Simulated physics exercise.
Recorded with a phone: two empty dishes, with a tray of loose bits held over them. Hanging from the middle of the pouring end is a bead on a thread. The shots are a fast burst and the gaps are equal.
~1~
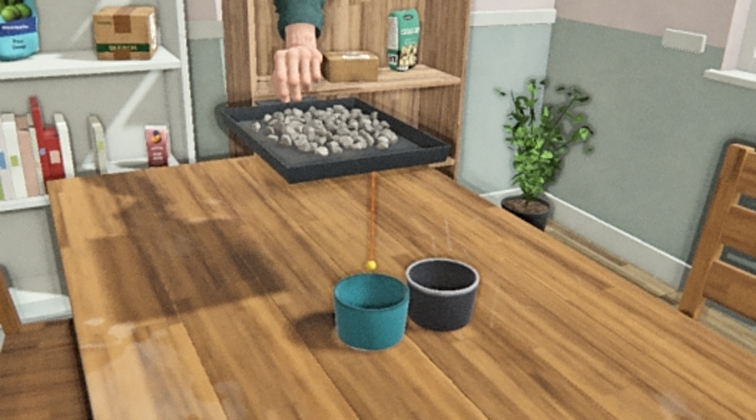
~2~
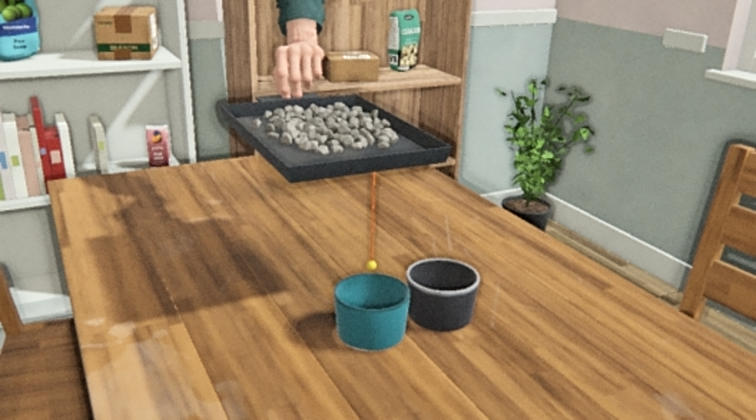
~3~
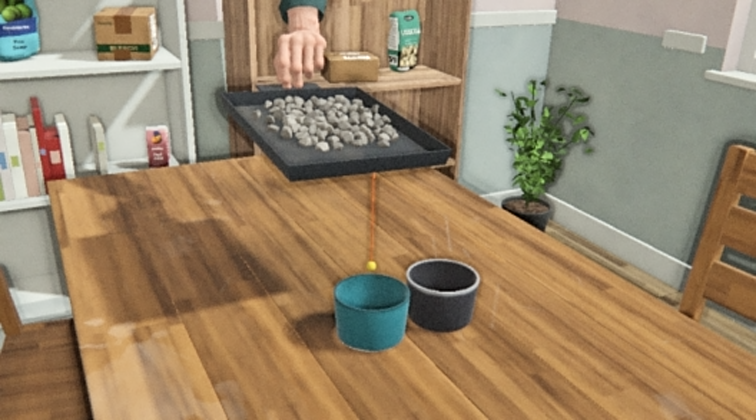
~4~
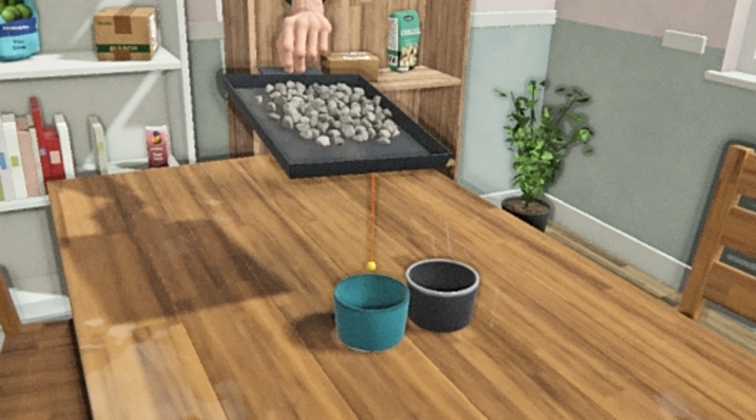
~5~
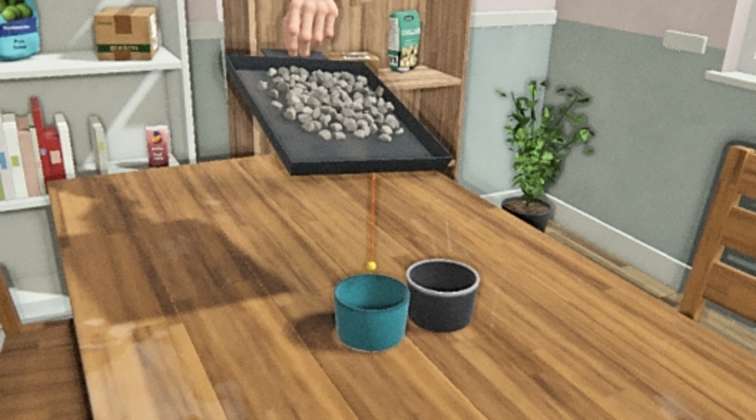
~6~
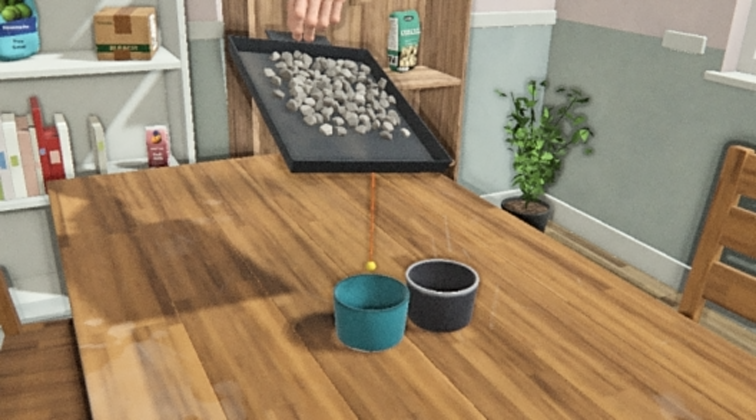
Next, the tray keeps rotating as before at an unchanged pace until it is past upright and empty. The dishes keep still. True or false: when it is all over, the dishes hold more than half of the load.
True.
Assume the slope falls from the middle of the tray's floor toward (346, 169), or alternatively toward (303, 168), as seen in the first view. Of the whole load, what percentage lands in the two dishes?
Lab note: Try one about 30 %, try two 0 %.
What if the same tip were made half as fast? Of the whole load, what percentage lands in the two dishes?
Around 80 percent.
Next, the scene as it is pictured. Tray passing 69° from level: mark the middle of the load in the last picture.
The load is centred near (419, 151).
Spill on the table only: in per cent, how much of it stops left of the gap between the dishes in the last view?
Near 10 per cent.
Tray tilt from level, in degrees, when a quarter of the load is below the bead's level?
A tilt of roughly 85°.
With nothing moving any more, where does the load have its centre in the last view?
Somewhere around (443, 314) in the last picture.
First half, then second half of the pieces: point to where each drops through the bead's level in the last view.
About (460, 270) to begin with, then about (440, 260).
Soon after the last picture, tray tipped steeply; most on the tray; a small part in the air.
A little later, tray tipped past a quarter turn; a small part on the tray; a stray few in the left dish; about half in the right dish; about a third outside both; a small part in the air.
Later still, tray tipped past a quarter turn; a small part in the left dish; about half in the right dish; about a third outside both.
At rest, tray tipped past a quarter turn; a small part in the left dish; about half in the right dish; about a third outside both.
